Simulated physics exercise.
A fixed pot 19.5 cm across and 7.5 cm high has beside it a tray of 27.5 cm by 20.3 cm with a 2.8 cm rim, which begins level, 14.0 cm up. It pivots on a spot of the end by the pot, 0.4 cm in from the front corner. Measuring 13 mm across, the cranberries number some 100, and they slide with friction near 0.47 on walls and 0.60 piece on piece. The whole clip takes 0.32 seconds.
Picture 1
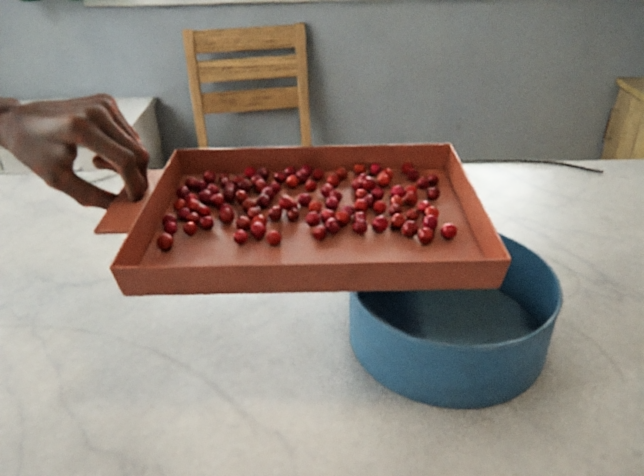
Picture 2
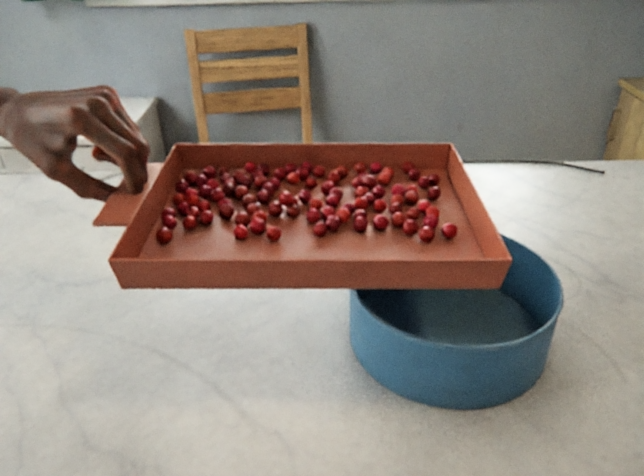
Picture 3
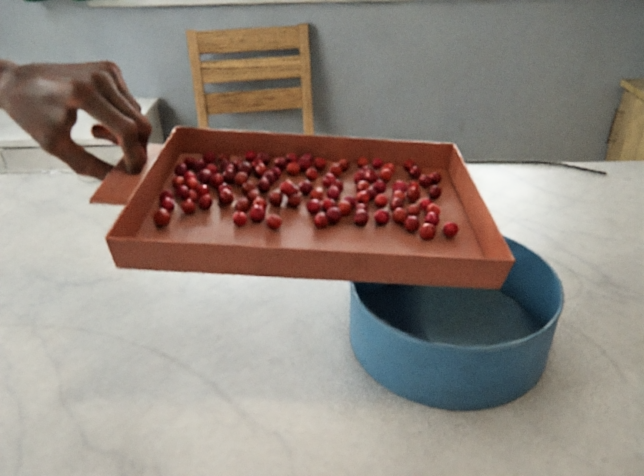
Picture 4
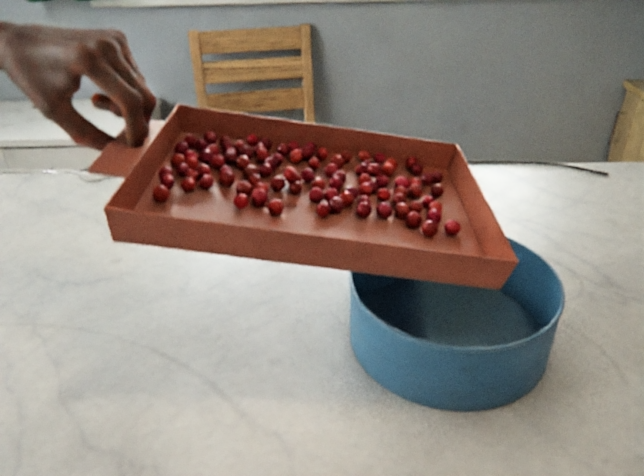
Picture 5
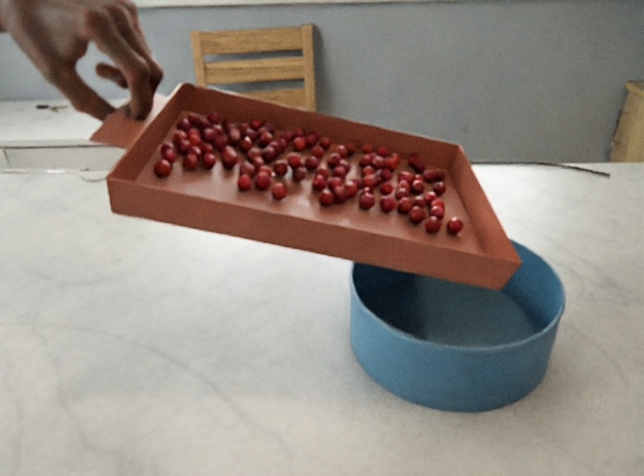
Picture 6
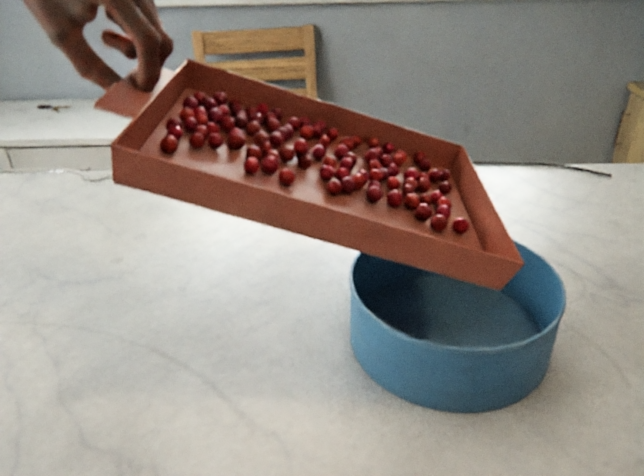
Shallow reddish-brown tray of red cranberries tilting steadily down to the right above a blue pot as a hand raises its left end.
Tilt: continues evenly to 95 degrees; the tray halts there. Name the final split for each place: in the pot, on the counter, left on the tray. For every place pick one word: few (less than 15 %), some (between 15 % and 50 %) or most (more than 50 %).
Pot gets most, counter gets some, tray gets few.
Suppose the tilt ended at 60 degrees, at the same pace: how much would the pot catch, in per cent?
Then about 0 per cent.
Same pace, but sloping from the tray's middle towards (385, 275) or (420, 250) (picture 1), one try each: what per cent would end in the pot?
0 and 0 %.
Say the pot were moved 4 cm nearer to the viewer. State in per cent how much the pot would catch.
My estimate: Some 55 per cent.
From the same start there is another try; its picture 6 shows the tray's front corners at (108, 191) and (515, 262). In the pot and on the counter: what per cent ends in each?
Pot 0; counter 100.
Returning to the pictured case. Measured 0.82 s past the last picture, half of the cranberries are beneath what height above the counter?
Some 18 cm above the counter.
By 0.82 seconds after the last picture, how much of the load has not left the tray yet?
Value: About 95%.
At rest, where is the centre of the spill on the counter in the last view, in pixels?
(542, 281), about.
Then, 0.49 s after the last picture, tilt 55 degrees; the tray holds 100 %, the pot 0 %.
Then, 0.82 s after the last picture, tilt 80 degrees; the tray holds 95 %, the pot 0 %.
Then, 1.24 s after the last picture, tilt 95 degrees; the tray holds 50 %, the pot 25 %.
In the end, pot 75 %, counter 25 %, tray 0 %.
